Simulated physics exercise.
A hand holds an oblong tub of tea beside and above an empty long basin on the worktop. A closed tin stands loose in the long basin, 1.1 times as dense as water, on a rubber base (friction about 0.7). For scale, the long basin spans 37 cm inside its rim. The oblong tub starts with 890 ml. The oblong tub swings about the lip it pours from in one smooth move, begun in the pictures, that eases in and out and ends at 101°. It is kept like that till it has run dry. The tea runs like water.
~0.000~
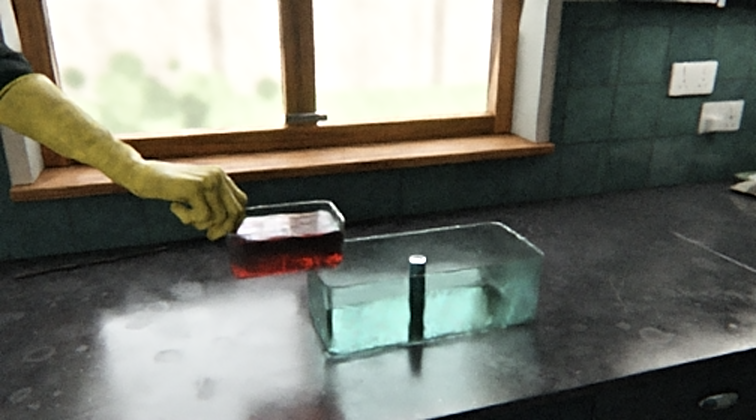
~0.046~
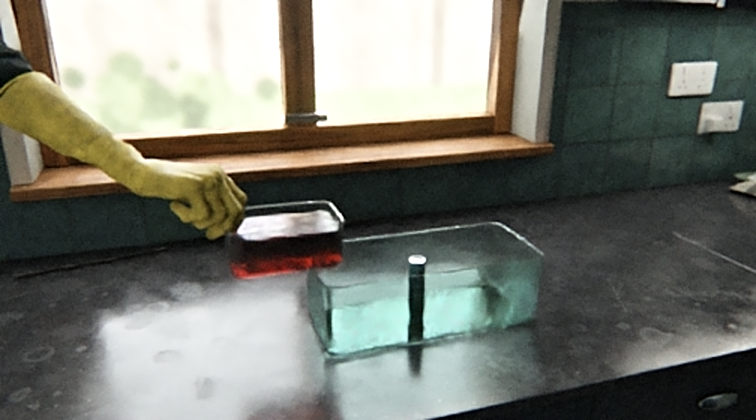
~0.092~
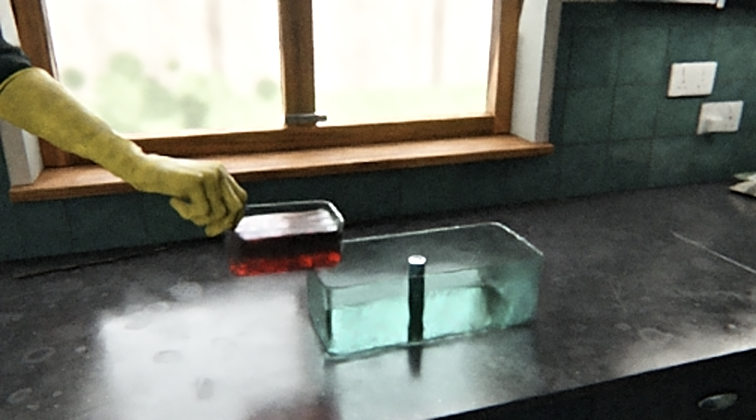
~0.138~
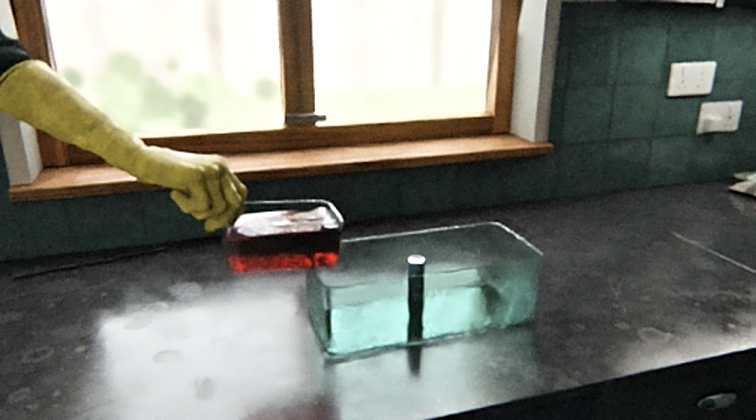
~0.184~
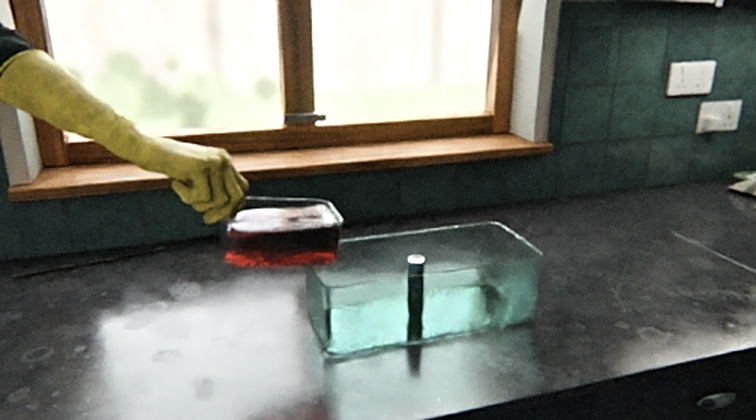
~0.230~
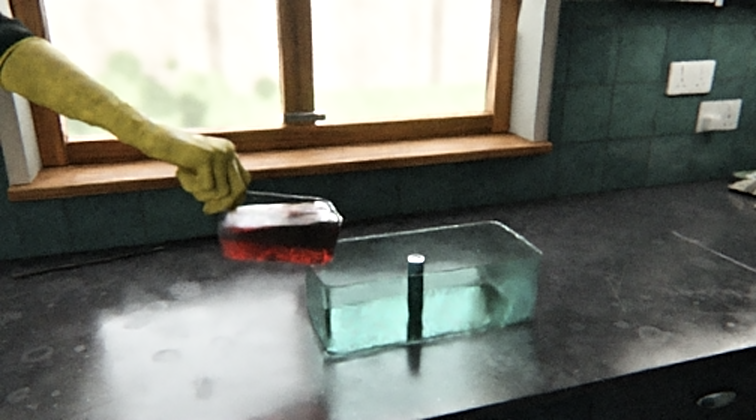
Kitchen worktop by a window, a yellow-gloved hand slowly tilting a clear tub of red liquid beside a larger glass basin.
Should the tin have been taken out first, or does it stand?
The tin falls.
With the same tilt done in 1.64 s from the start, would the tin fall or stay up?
Then it stays up.
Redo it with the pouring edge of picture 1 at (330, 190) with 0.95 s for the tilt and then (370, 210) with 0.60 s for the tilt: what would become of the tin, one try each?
First it falls; then it keeps standing.
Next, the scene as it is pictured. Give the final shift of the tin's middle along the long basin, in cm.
About 7.0 cm.
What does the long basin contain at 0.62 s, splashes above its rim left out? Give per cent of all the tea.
Some 14 per cent.
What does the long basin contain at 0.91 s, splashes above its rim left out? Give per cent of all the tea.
About 86 per cent.
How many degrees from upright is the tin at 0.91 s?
About 30°.
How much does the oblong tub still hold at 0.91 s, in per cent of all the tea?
Near 8 in a hundred.
After 0.62 s the tilt is 66° and 49 per cent is still to pour; the tin stands where it began.
After 0.91 s the tilt is 97° and 8 per cent is still to pour; the tin leans 28°.
After 1.21 s the tilt is 101° and 0 per cent is still to pour; the tin lies on its side.
After 1.53 s the tilt is 101° and 0 per cent is still to pour; the tin lies on its side.
In the end the tin lies on its side.
